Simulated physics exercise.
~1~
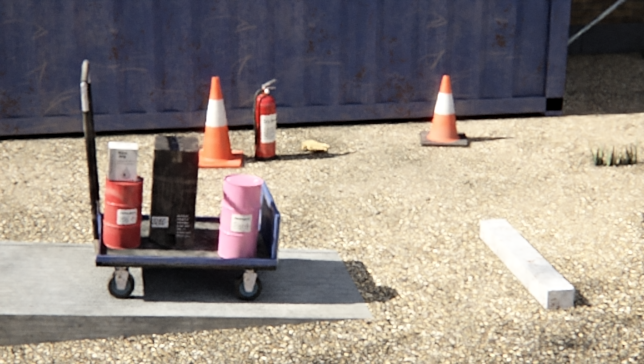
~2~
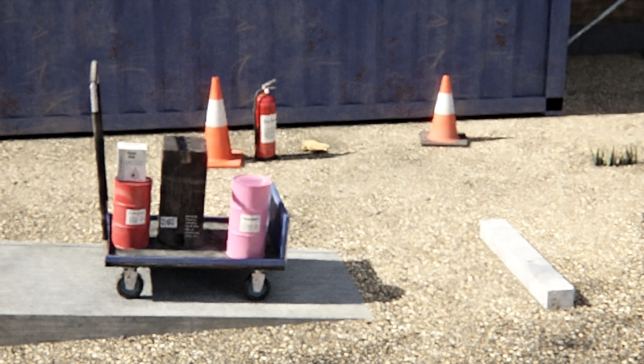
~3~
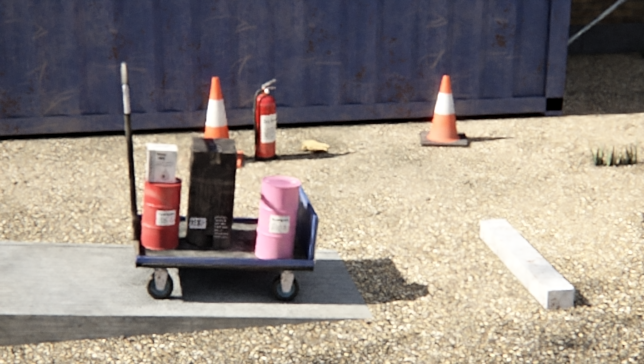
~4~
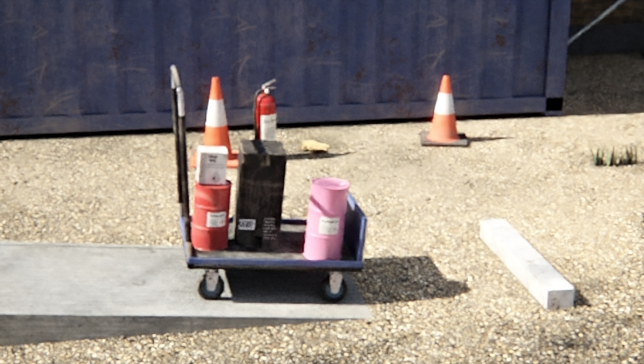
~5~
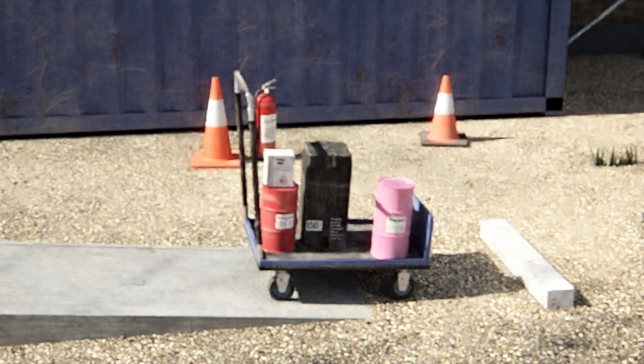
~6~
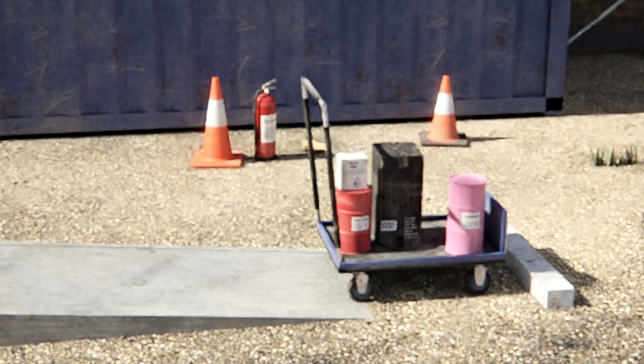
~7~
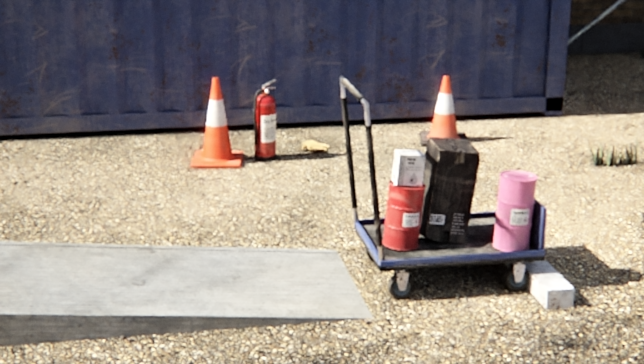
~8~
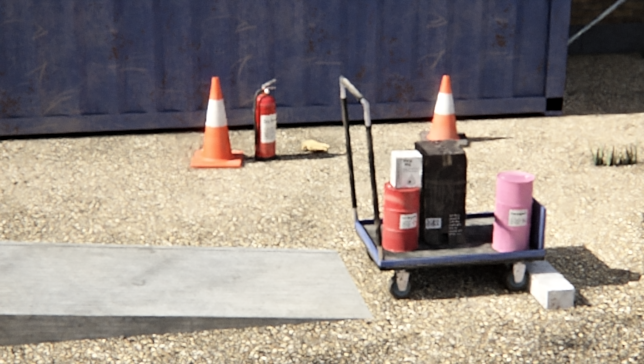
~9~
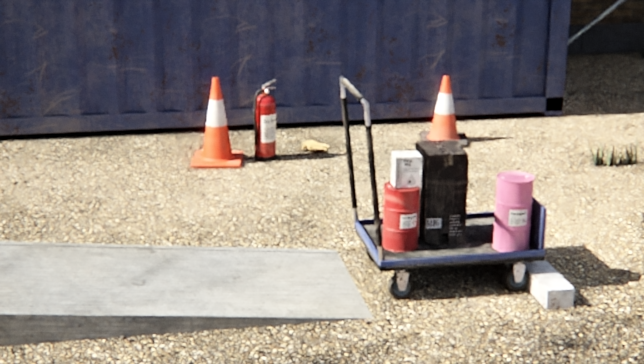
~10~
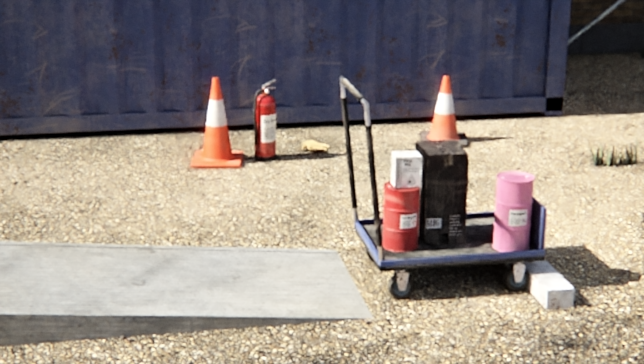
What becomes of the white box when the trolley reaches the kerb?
The white box stays aboard the trolley, still sitting upright above the red canister.
